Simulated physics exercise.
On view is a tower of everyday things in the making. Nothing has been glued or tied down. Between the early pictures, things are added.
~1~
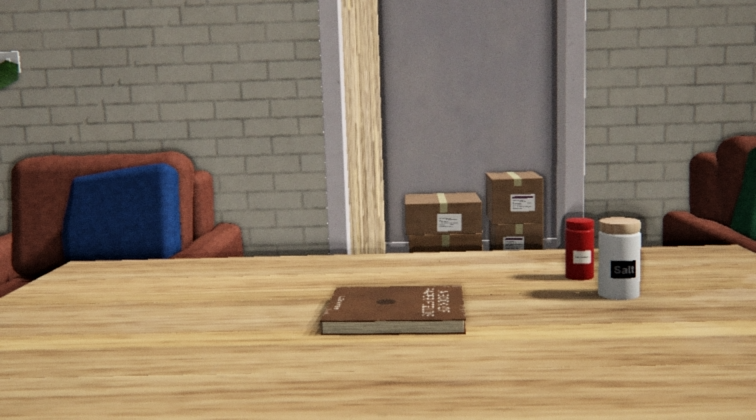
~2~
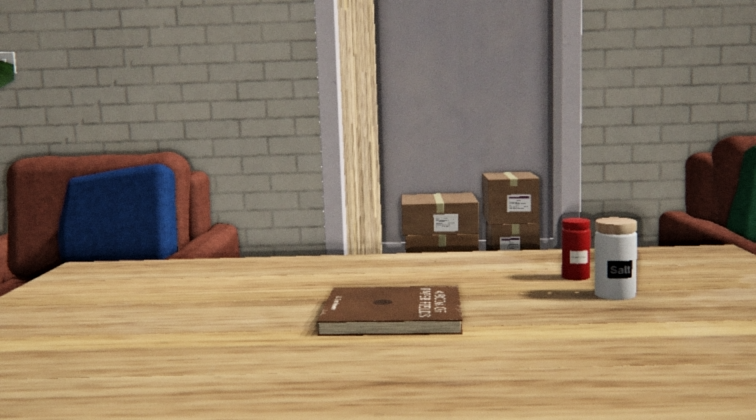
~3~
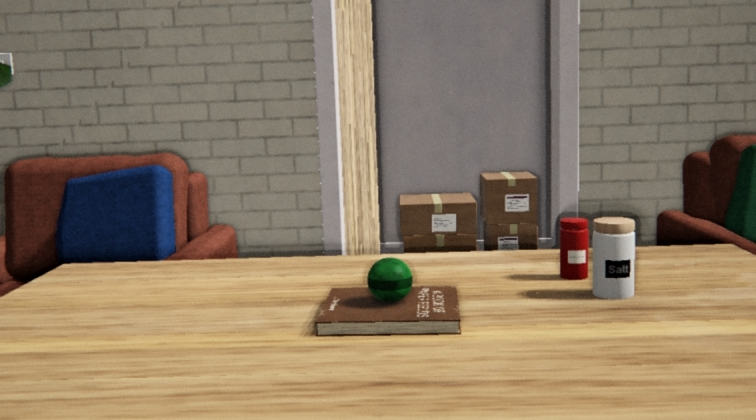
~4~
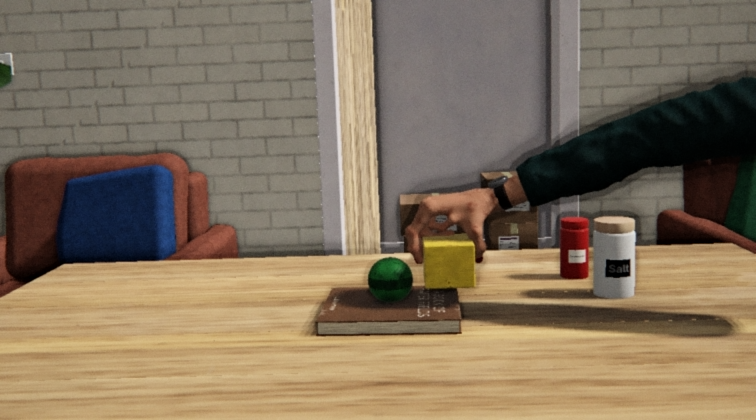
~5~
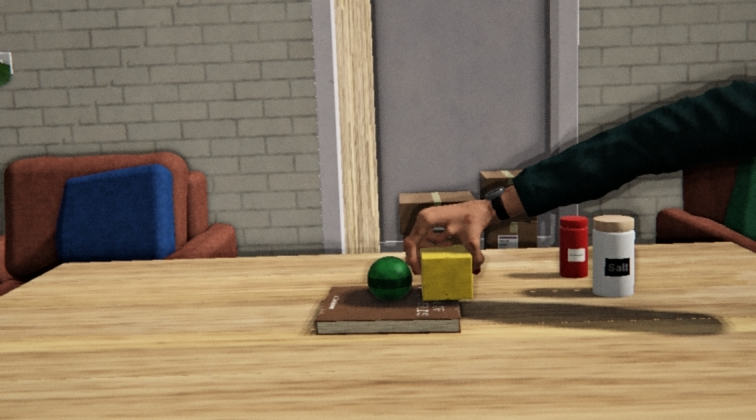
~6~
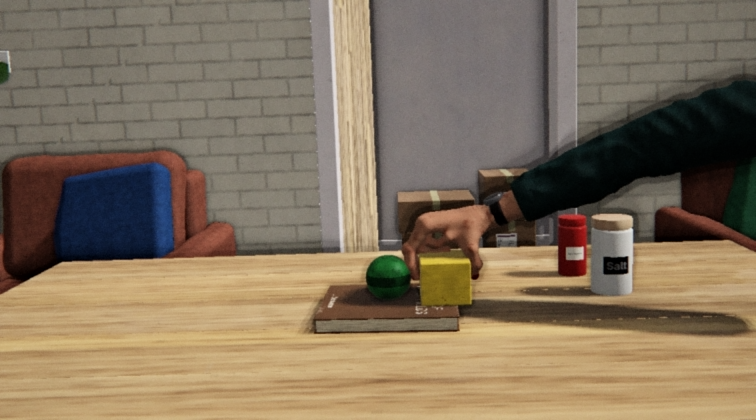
A brown book lies flat near the middle of a light wooden table, seen from just above its edge, with red and white shakers to the right and armchairs, stacked cardboard boxes and a brick wall behind. A green ball appears on top of the book. Then a dark-sleeved arm reaches in from the right and lowers a yellow block beside the ball, fingers still holding it, while the view drifts very slightly.
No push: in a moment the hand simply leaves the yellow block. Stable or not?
Stable.
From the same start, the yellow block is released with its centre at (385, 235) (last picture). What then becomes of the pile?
Topples.
Then, 0.40 s after the last picture, nothing has stirred.
Then, 1.00 s after the last picture, yellow block resting near (444, 278).
At rest, all 5 in place. Seen from the same camera at the end, yellow block near (444, 278). The pile holds.
